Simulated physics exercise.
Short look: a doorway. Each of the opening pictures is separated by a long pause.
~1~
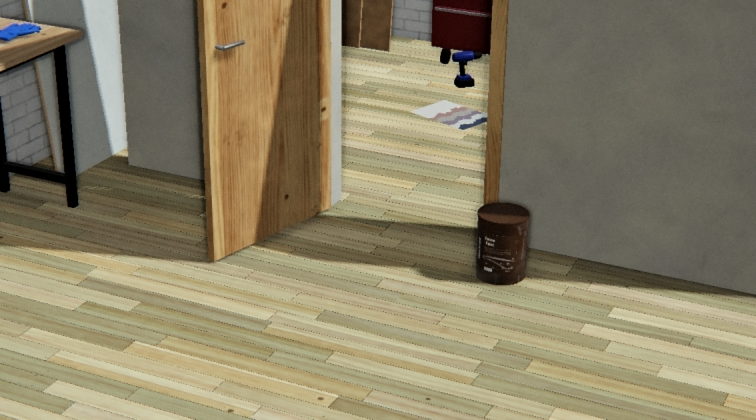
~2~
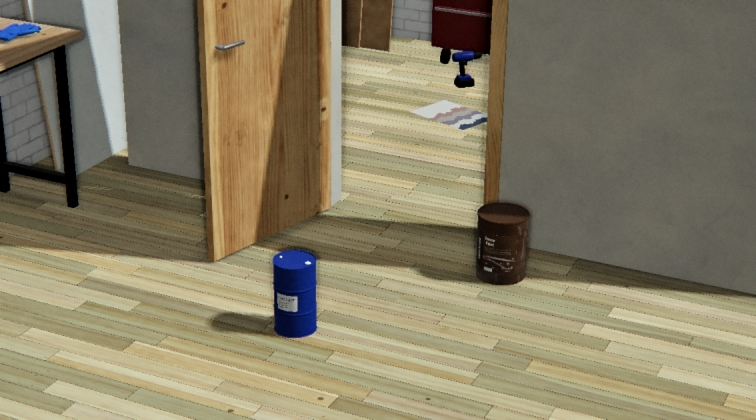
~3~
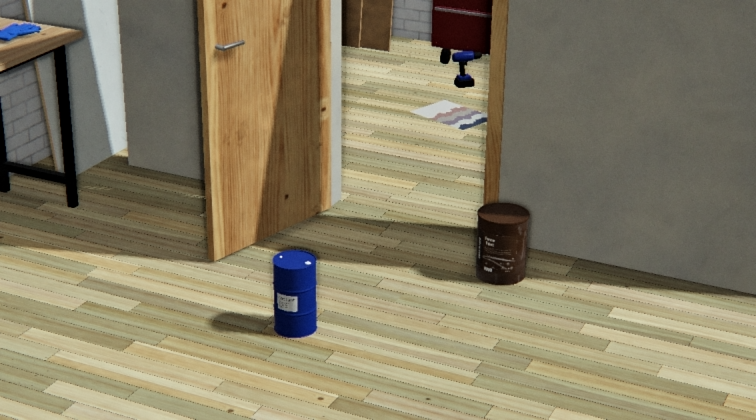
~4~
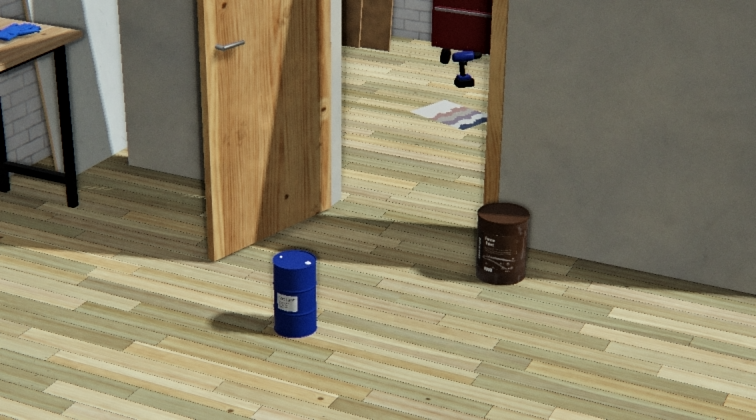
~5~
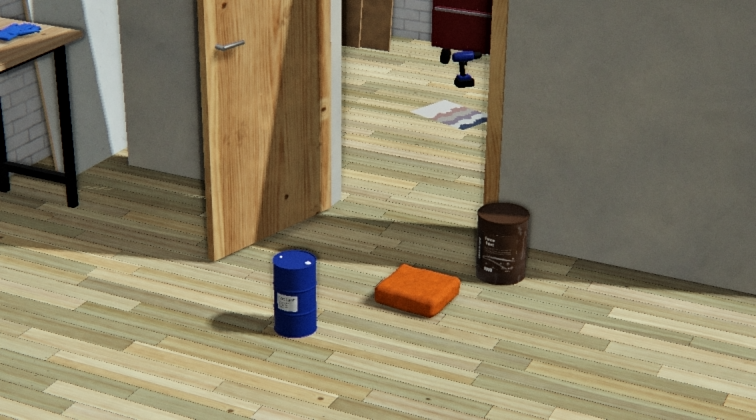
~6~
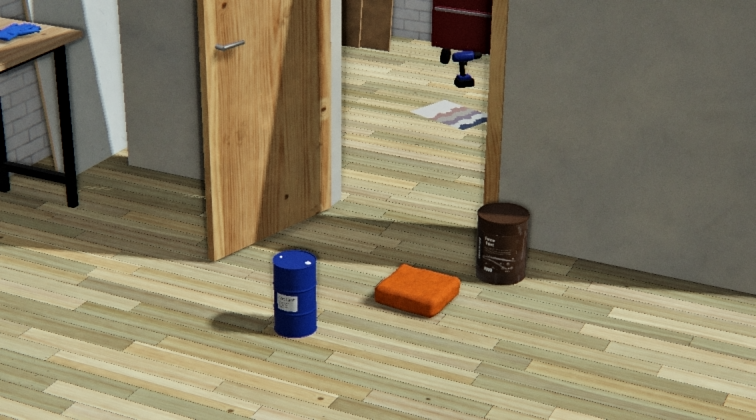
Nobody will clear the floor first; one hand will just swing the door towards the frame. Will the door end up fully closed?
Yes, I expect the push will succeed.
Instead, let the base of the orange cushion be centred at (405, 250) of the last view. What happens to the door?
Observation: Afterwards the door is stopped partway.
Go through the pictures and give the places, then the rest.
The first picture shows door wide open and still.
The second picture shows door wide open and still; blue canister (295, 294); brown pail (502, 244).
The third picture shows door wide open and still; blue canister (295, 294); brown pail (502, 244).
The fourth picture shows door wide open and still; blue canister (295, 294); brown pail (502, 244).
The fifth picture shows door wide open and still; blue canister (295, 294); brown pail (502, 244).
The sixth picture shows door wide open and still; orange cushion (417, 291); blue canister (295, 294).
Then, 0.70 s on from there, door at 84°.
Then, 1.30 s on from there, door at 48°.
Then, 1.80 s on from there, door at 13°.
In the end, door at 0°; all 3 unmoved. At the end, from the last picture's camera, orange cushion near (417, 291).
